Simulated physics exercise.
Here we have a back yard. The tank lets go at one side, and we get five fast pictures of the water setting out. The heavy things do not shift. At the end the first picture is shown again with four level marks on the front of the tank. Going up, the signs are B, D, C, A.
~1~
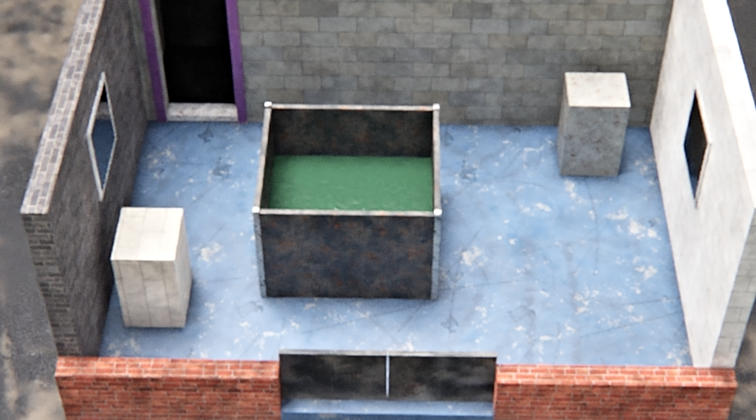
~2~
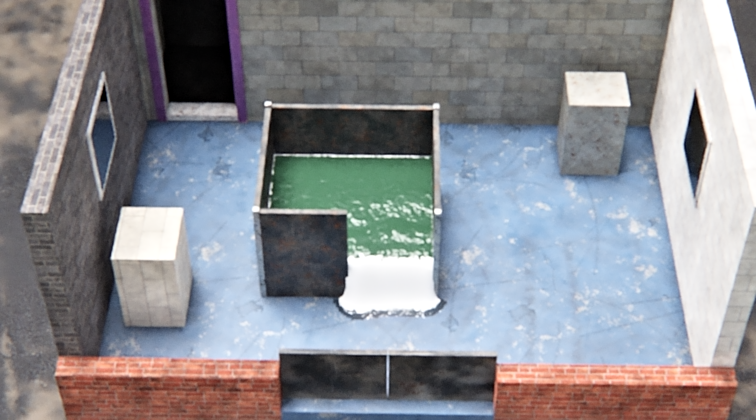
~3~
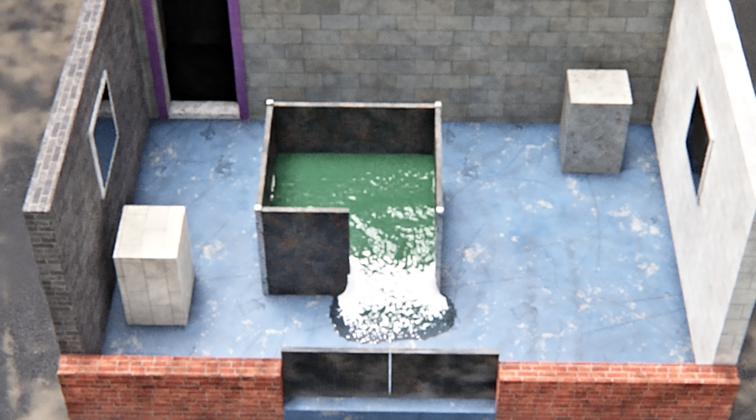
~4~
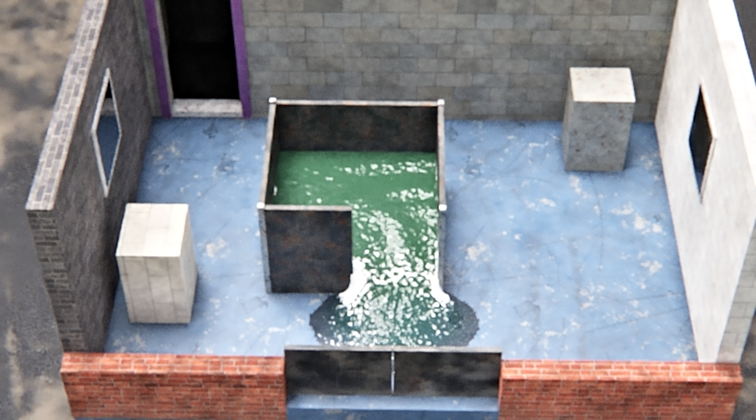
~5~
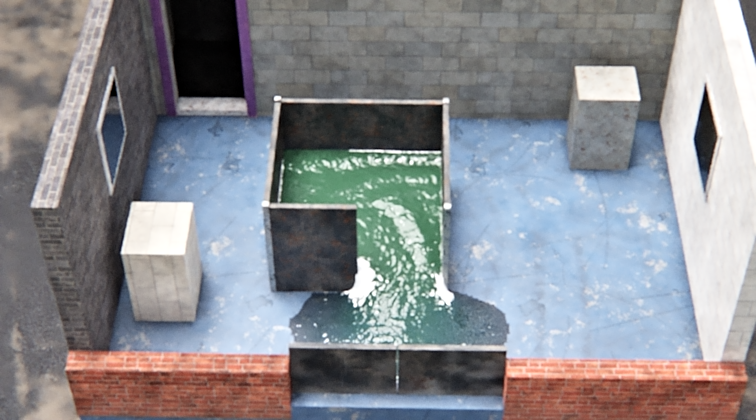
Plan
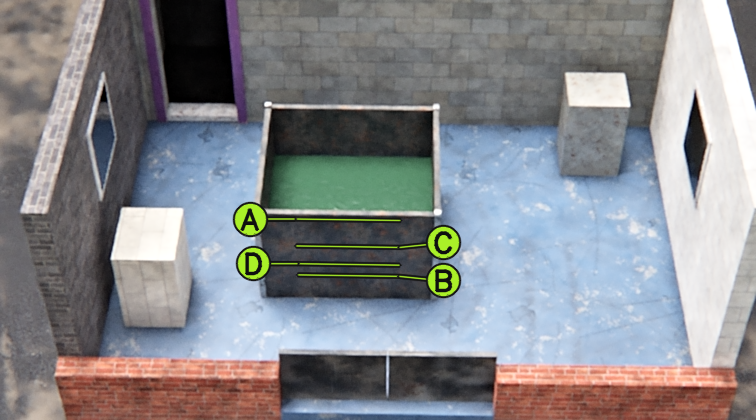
The clip shows a walled yard with a blue floor and a dark tank of still green water; part of the tank's front disappears, and water pours through the gap, foaming white and spreading across the floor near the gate.
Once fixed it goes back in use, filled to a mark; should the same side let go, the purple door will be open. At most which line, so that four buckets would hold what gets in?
D is the one.
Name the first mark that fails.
It is C.
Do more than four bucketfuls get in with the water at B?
No.
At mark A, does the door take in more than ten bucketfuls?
Yes.
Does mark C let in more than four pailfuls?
Yes, it does.
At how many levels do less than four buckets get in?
Two.
On the marked copy, A at (347, 219); B at (348, 275); C at (347, 246); D at (348, 264); from the bottom up B, D, C, A.
If A is chosen, dozens of bucketfuls pour in.
If B is chosen, nothing gets over.
If C is chosen, about 9 bucketfuls get in.
If D is chosen, a splash gets over, under a bucket.
